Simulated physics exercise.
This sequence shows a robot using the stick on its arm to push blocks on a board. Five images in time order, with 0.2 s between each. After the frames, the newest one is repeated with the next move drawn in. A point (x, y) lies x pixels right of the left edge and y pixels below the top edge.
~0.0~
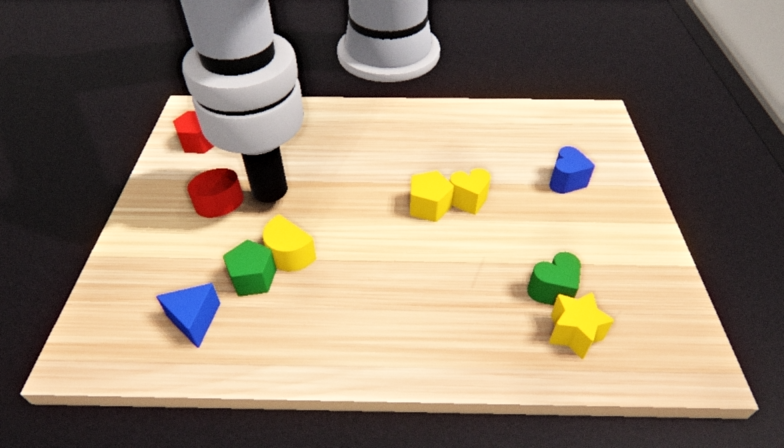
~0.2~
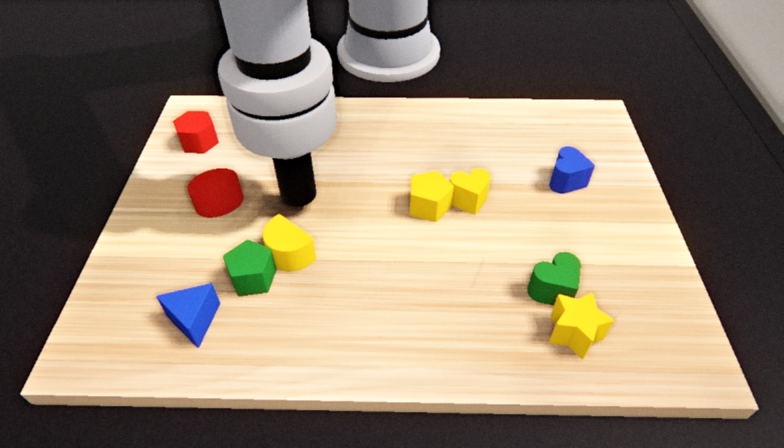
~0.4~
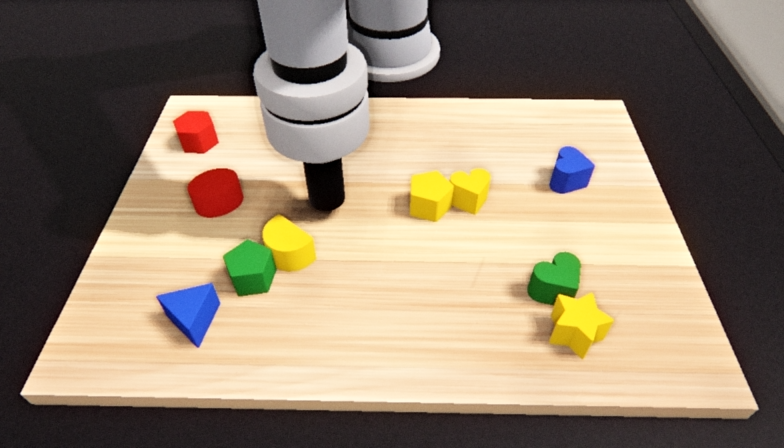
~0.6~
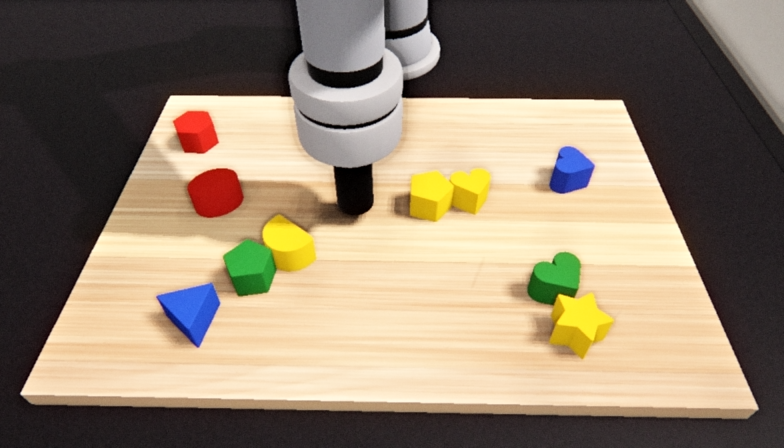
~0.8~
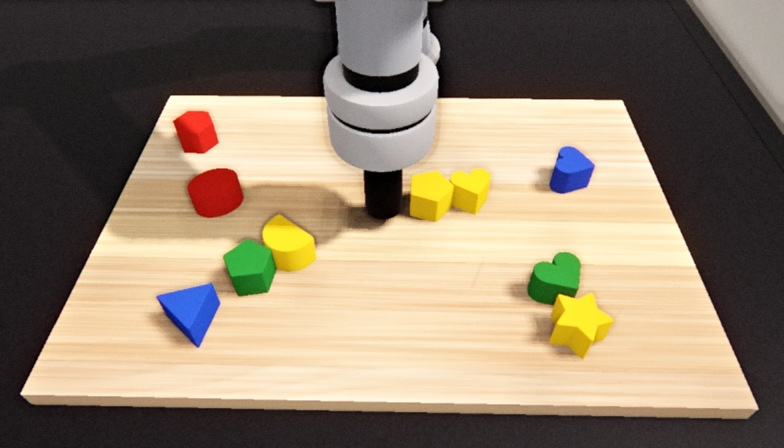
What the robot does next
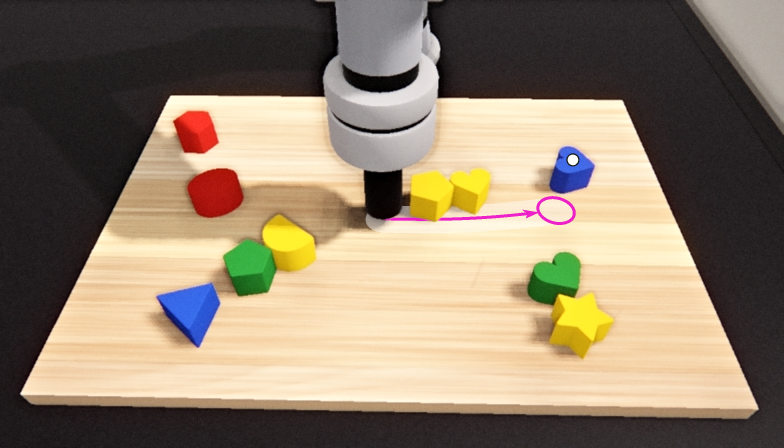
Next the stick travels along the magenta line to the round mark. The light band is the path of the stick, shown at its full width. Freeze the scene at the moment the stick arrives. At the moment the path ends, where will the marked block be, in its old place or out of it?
Right where it was.
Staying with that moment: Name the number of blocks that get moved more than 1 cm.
I reckon the push displaces two of the blocks by more than 1 cm.
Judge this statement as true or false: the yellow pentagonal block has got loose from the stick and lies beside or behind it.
Answer: True.
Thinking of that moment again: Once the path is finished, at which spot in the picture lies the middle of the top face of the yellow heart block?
At the end it should sit near (503, 153).
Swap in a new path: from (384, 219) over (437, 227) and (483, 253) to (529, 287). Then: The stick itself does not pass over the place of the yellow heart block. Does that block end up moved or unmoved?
Somewhere new.
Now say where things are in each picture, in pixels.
In the first picture, lower end of the stick at (270, 191), tops of blocks, yellow pentagonal block at (430, 185), yellow heart block at (472, 179), blue heart block at (573, 160).
In the second picture, stick at (299, 195), blocks as before.
In the third picture, stick at (327, 199), blocks as before.
In the fourth picture, stick at (356, 203), blocks as before.
In the fifth picture, stick at (384, 207), yellow pentagonal block at (430, 185), yellow heart block at (472, 179), blue heart block at (573, 160).
The drawn path runs from (384, 219) over (442, 219) and (500, 216) to (556, 210); the dot is on the blue heart block.
The first path, step by step. One third of the way, stick at (444, 207); yellow pentagonal block at (461, 175), turned 65° anticlockwise; yellow heart block at (492, 166), turned 30° clockwise.
Two thirds of the way, stick at (503, 204); yellow pentagonal block at (482, 170), turned 95° anticlockwise; yellow heart block at (503, 153).
At the end, stick at (560, 198); yellow pentagonal block at (482, 170), turned 95° anticlockwise; yellow heart block at (503, 153); blue heart block not moved.
